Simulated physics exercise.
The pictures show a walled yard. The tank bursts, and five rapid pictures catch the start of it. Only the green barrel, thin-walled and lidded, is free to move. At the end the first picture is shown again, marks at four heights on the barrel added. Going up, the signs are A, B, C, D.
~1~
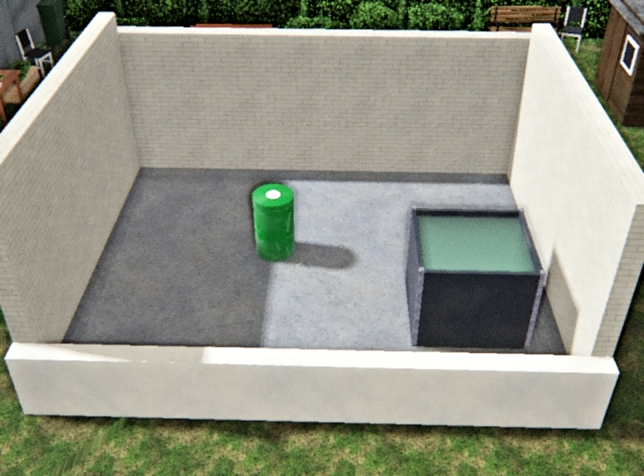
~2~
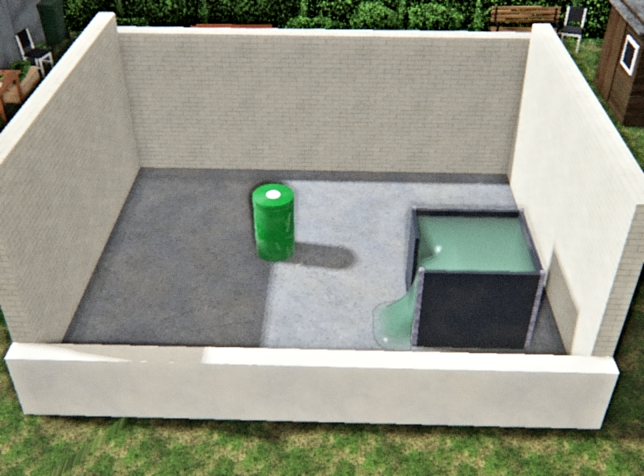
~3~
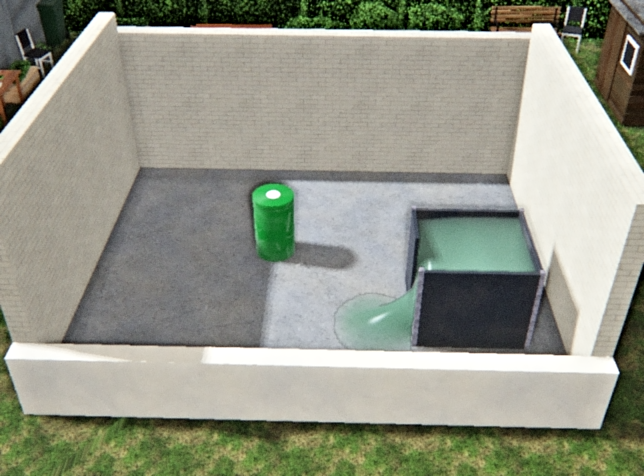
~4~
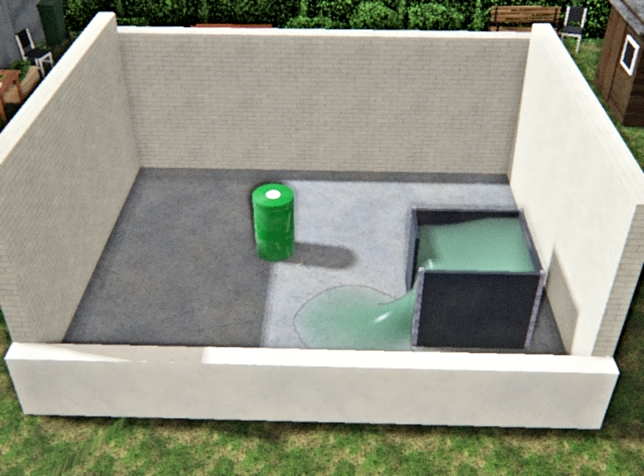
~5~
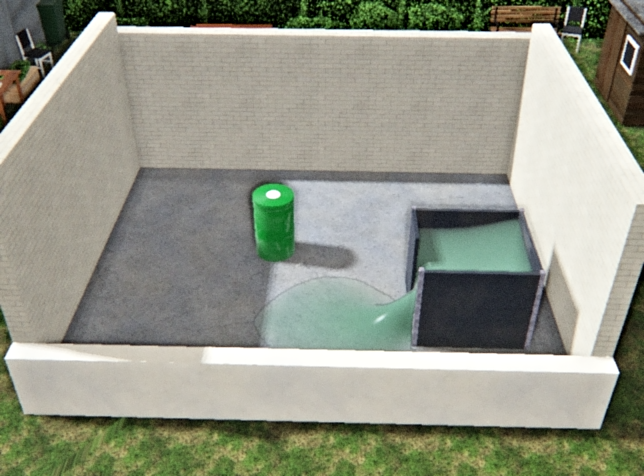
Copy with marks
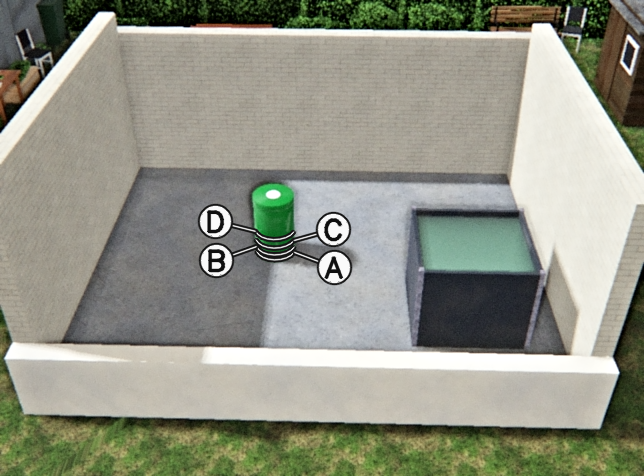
A walled yard with pale brick walls and a grey floor, set on grass, is seen from above at the front. A green barrel with a white spot on its lid stands near the middle, left of a dark, open-topped tank of greenish water at the right. Water pours from the tank's left side and spreads leftward across the floor, while the barrel and camera stay still.
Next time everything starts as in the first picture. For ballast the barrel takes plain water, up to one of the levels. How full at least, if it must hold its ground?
The answer is level B.
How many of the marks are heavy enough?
Three of them.
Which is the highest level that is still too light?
That is level A.
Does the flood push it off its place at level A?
Yes, that goes wrong.
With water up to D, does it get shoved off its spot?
No, that is safe.
On the marked copy, A at (274, 259); B at (274, 254); C at (273, 248); D at (273, 239); from the bottom up A, B, C, D.
Choosing A, it is pushed about its own width away.
Choosing B, it shifts by a finger or two and stays.
Choosing C, it does not move.
Choosing D, it does not move.
